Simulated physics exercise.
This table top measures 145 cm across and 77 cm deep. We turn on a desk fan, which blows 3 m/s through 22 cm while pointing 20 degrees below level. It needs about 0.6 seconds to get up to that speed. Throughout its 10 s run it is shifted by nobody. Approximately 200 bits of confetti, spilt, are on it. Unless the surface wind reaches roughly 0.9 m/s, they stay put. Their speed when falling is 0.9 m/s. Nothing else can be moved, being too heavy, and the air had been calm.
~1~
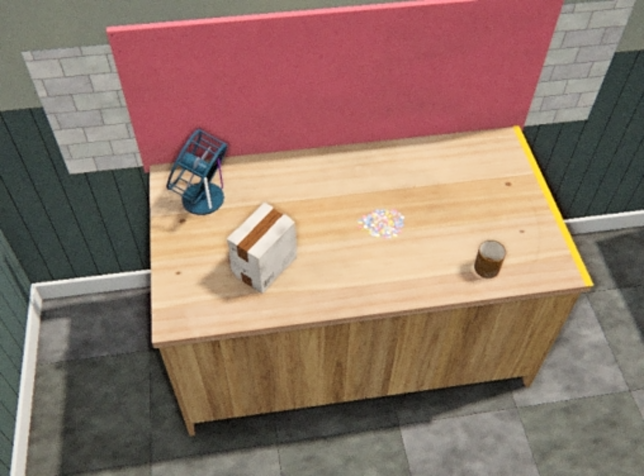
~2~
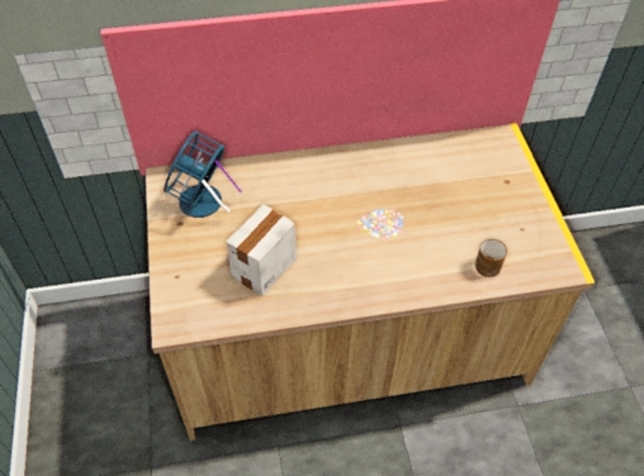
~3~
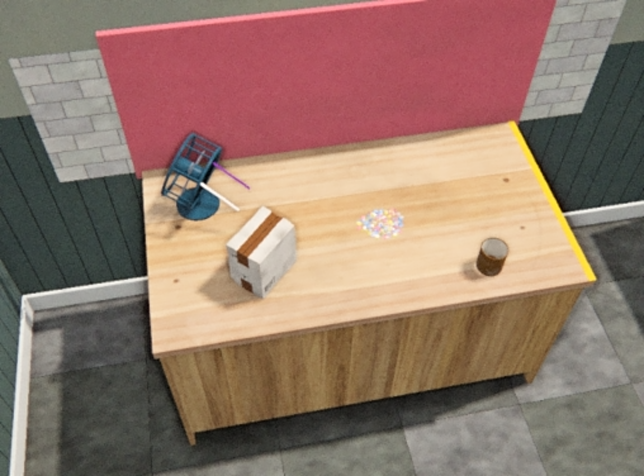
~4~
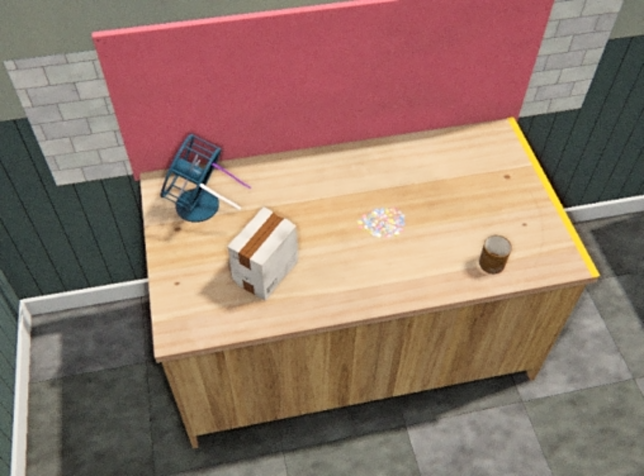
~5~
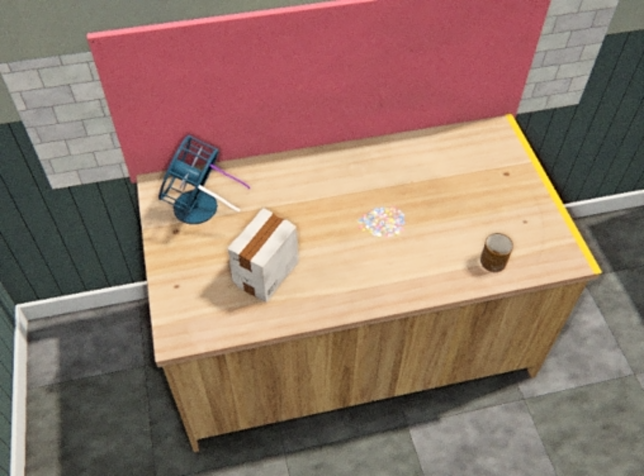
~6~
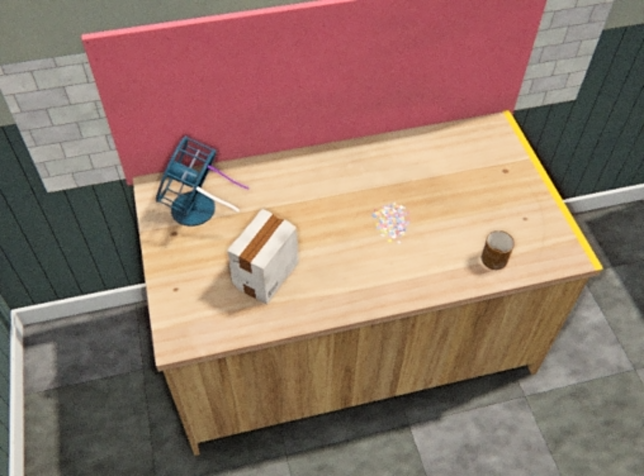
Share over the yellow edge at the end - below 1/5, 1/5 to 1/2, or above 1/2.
The fraction is larger than a half.
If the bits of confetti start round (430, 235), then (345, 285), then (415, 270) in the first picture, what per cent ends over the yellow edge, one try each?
First try 100 %, second 0 %, third 0 %.
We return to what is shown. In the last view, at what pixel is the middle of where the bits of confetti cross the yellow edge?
Roughly at pixel (568, 210).
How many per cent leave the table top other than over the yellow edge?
Estimate: Close to 3 per cent.
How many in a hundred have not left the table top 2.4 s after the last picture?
Roughly 4 %.
Then, 1.2 s after the last picture, 90 % are over the yellow edge; 92 % have settled or left.
Then, 2.4 s after the last picture, 94 % are over the yellow edge; 95 % have settled or left.
Then, 4.7 s after the last picture, 96 % are over the yellow edge; 100 % have settled or left.
Then, 9.2 s after the last picture, at the end, 97 % are over the yellow edge.
